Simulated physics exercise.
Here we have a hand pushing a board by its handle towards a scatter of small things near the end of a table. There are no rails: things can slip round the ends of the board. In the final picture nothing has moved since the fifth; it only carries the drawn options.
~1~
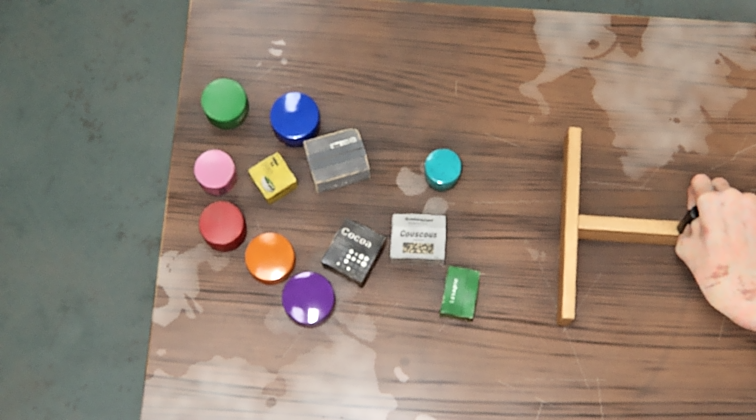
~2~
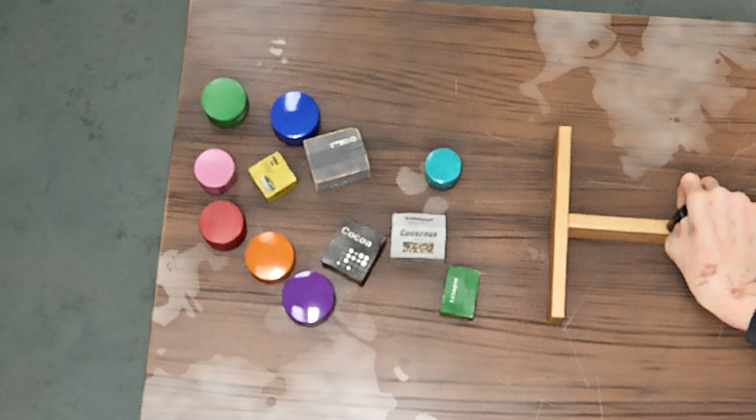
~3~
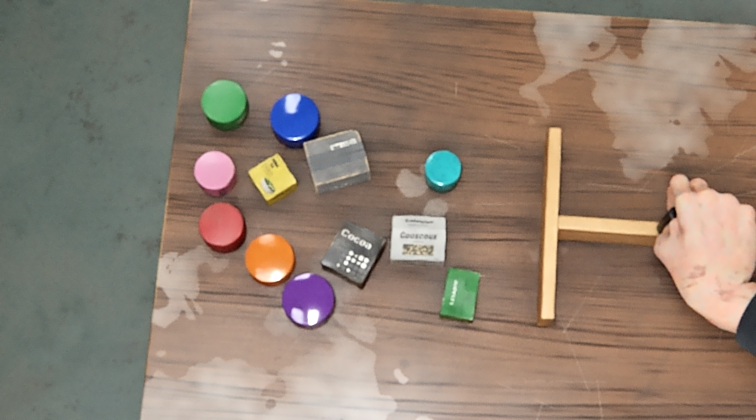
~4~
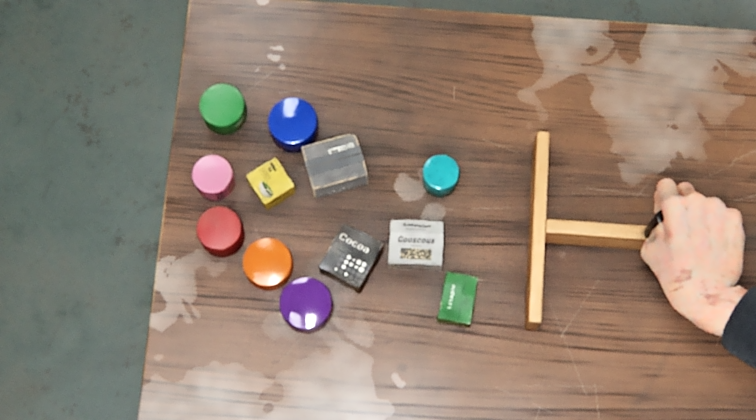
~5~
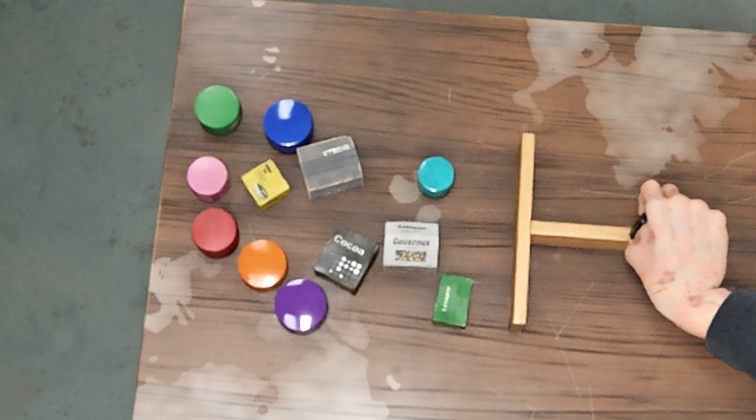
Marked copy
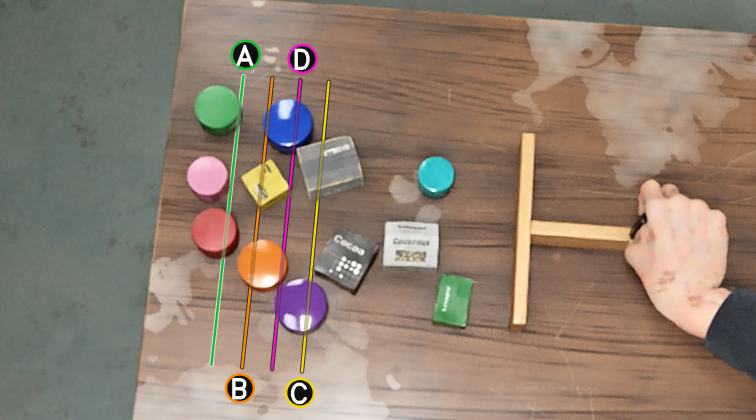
The clip opens on a wooden table with colourful round tubs and small packets scattered at the left, and a hand at the right gripping a T-shaped board's handle. The hand slides the board slowly leftward, narrowing the gap, while the scattered items keep their arrangement, untouched.
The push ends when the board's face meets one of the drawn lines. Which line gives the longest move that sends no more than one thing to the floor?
The farthest such stop is D.
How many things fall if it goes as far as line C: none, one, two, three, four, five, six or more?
By then, none.
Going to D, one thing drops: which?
The pink tub goes over.
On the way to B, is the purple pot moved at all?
Yes.
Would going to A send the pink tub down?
By then, yes.
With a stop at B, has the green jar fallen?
No.
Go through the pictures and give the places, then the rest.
Pink tub (216, 173); orange pot (271, 259); purple pot (309, 301), in the first picture.
Board (562, 220); grey box (338, 159), in the second picture.
Board (552, 221); yellow packet (274, 181), in the third picture.
Board (539, 225); red tin (221, 232), in the fourth picture.
Board (524, 226); green packet (452, 302); blue pot (289, 127); turquoise pot (435, 178), in the fifth picture.
On the marked copy, A at (228, 216); B at (258, 218); C at (316, 222); D at (287, 220).
Following D. Soon after the start, board (439, 220); green packet (410, 300); turquoise pot (417, 177).
Later, board (352, 214); pink tub (201, 177); red tin (205, 230).
In the end, board (290, 209); pink tub over the edge; yellow packet (182, 162); one fallen.
As for the rest, A drops five; B drops two; C is within the limit but short.
